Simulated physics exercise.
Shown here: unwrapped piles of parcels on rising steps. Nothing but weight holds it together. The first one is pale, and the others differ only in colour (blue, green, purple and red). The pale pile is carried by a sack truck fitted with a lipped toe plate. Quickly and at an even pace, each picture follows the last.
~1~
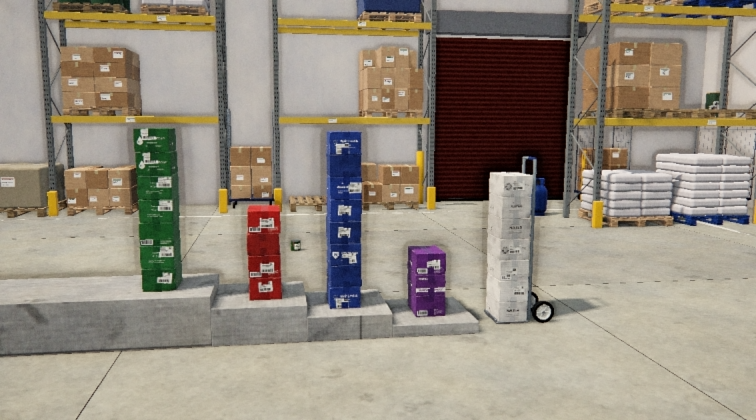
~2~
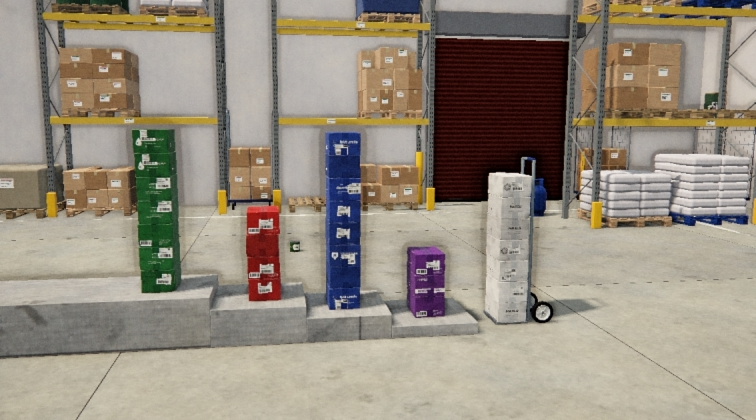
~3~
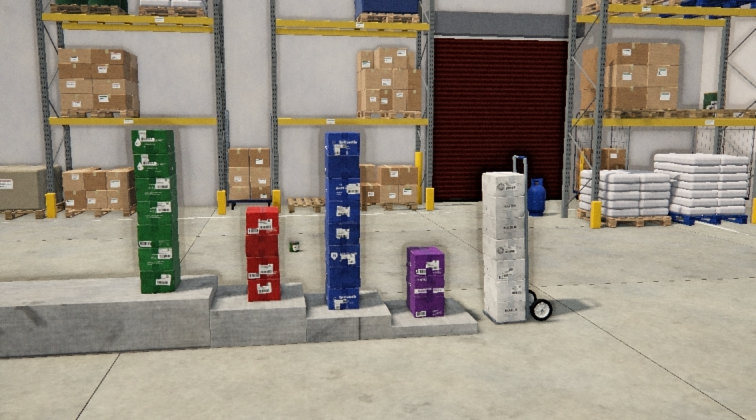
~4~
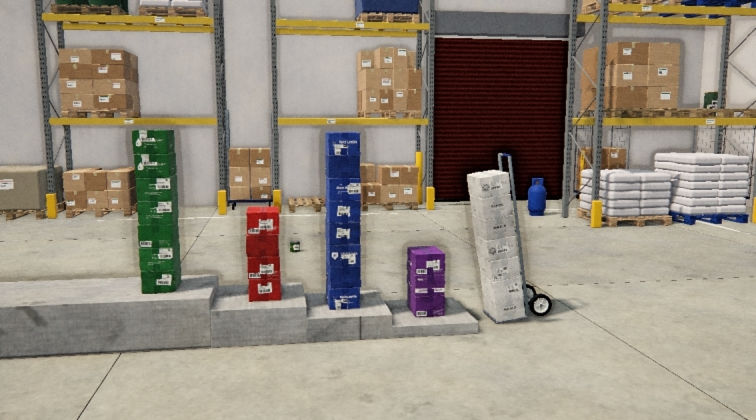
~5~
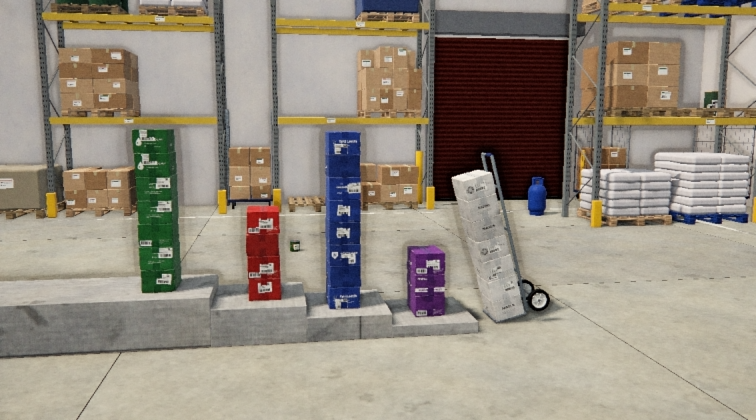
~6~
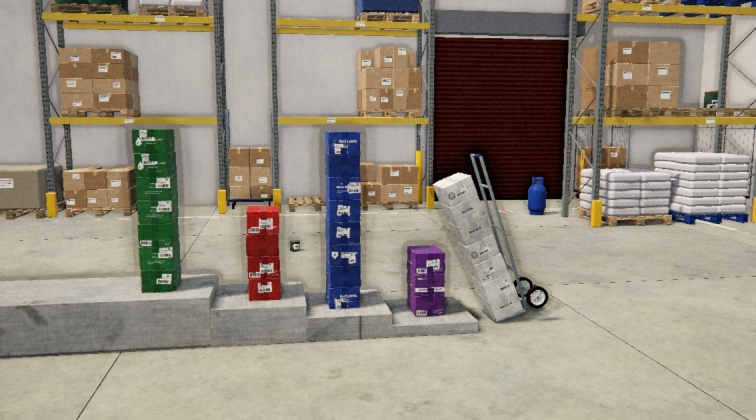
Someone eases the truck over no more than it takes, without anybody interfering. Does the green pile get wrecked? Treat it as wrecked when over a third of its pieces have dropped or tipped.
No, it survives.
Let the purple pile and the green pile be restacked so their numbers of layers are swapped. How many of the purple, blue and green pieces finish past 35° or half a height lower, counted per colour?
Purple 7, blue 8, green 2.
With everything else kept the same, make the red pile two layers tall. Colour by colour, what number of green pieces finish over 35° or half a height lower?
Green count: 0.
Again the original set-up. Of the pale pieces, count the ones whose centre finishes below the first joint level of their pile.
Total: 1.
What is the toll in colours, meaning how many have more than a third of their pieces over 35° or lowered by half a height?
0.
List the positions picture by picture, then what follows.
In the first frame (places mark the middle of the side facing us), truck frame (534, 192) level; top green parcel (151, 141); top purple parcel (431, 264); the rest undisturbed.
The second frame shows truck frame (533, 193) level; top green parcel (150, 142).
The third frame shows truck frame (526, 191) rocked barely; top green parcel (149, 142).
The fourth frame shows truck frame (513, 189) rocked a little, top of the pale pile leaning a little; top green parcel (150, 142); the rest undisturbed.
The fifth frame shows truck frame (499, 187) rocked clearly, top of the pale pile leaning clearly; top green parcel (150, 142); the rest undisturbed.
The sixth frame shows truck frame (490, 188) rocked clearly, top of the pale pile leaning clearly; top green parcel (150, 141); top blue parcel (345, 143); the rest undisturbed.
Soon after the last picture, 1 of the pale pile down; none of the 7 green parcels down (0 of 22 in all colours); top green parcel unmoved.
A little later, 7 of the pale pile down; none of the 7 green parcels down (0 of 22 in all colours); top green parcel unmoved; top purple parcel shifted half its height.
At rest, 7 of the pale pile down; none of the 7 green parcels down (0 of 22 in all colours); top green parcel unmoved; top purple parcel leaning a little. As the last picture would show them, middles, top green parcel near (154, 141), top purple parcel near (405, 261).
